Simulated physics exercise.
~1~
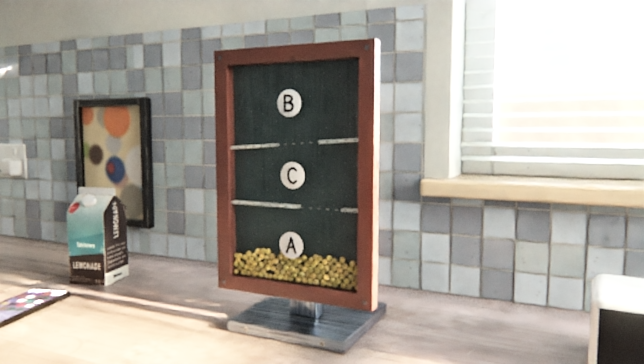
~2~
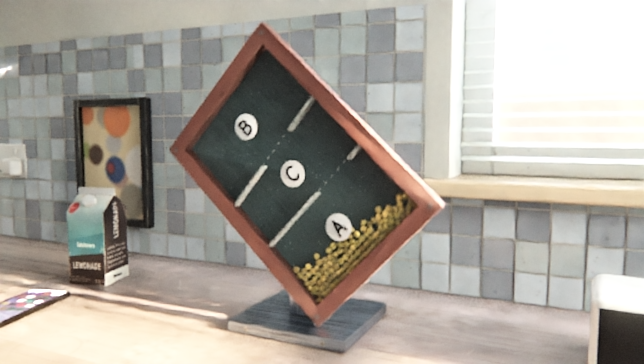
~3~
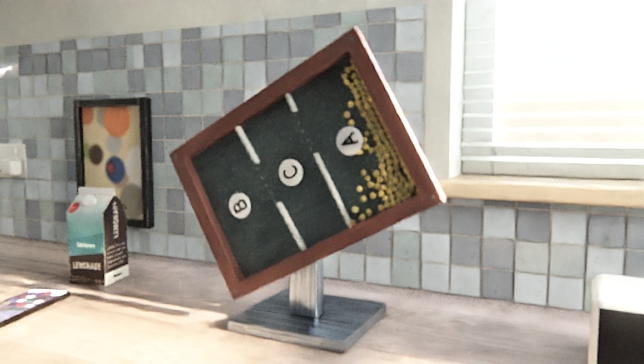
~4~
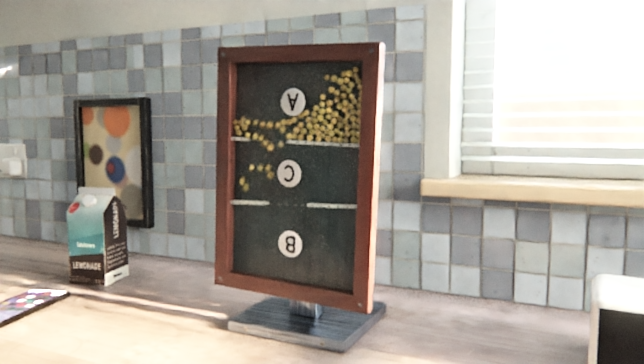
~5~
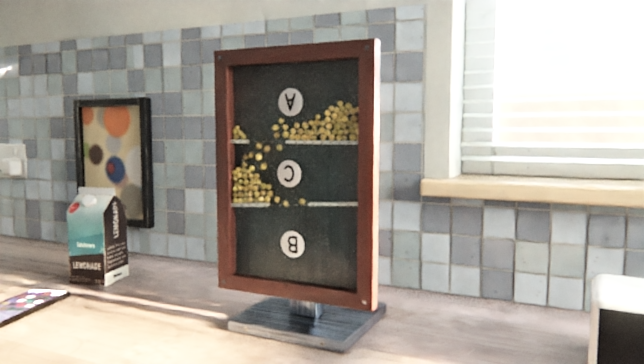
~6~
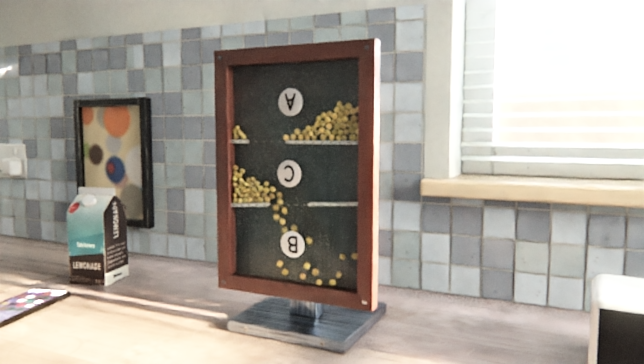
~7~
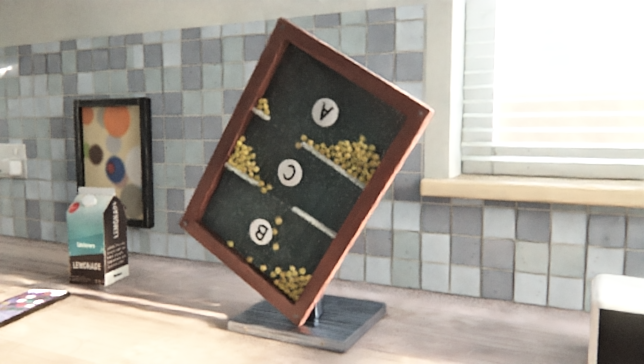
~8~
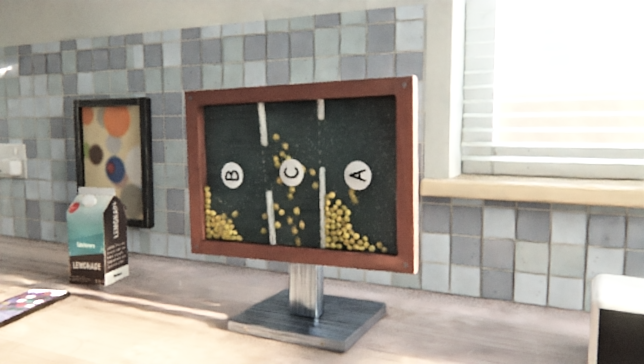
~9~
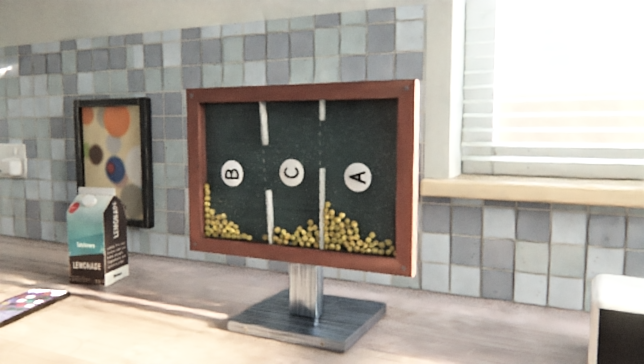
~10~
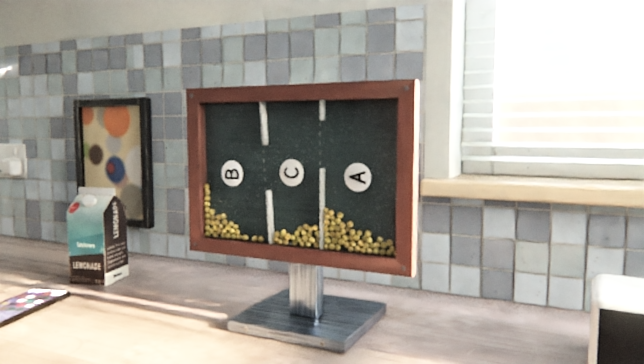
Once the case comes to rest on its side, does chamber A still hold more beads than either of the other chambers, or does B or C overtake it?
Chamber A still holds the most, with a high share of the beads. B and C each end with a middling share.
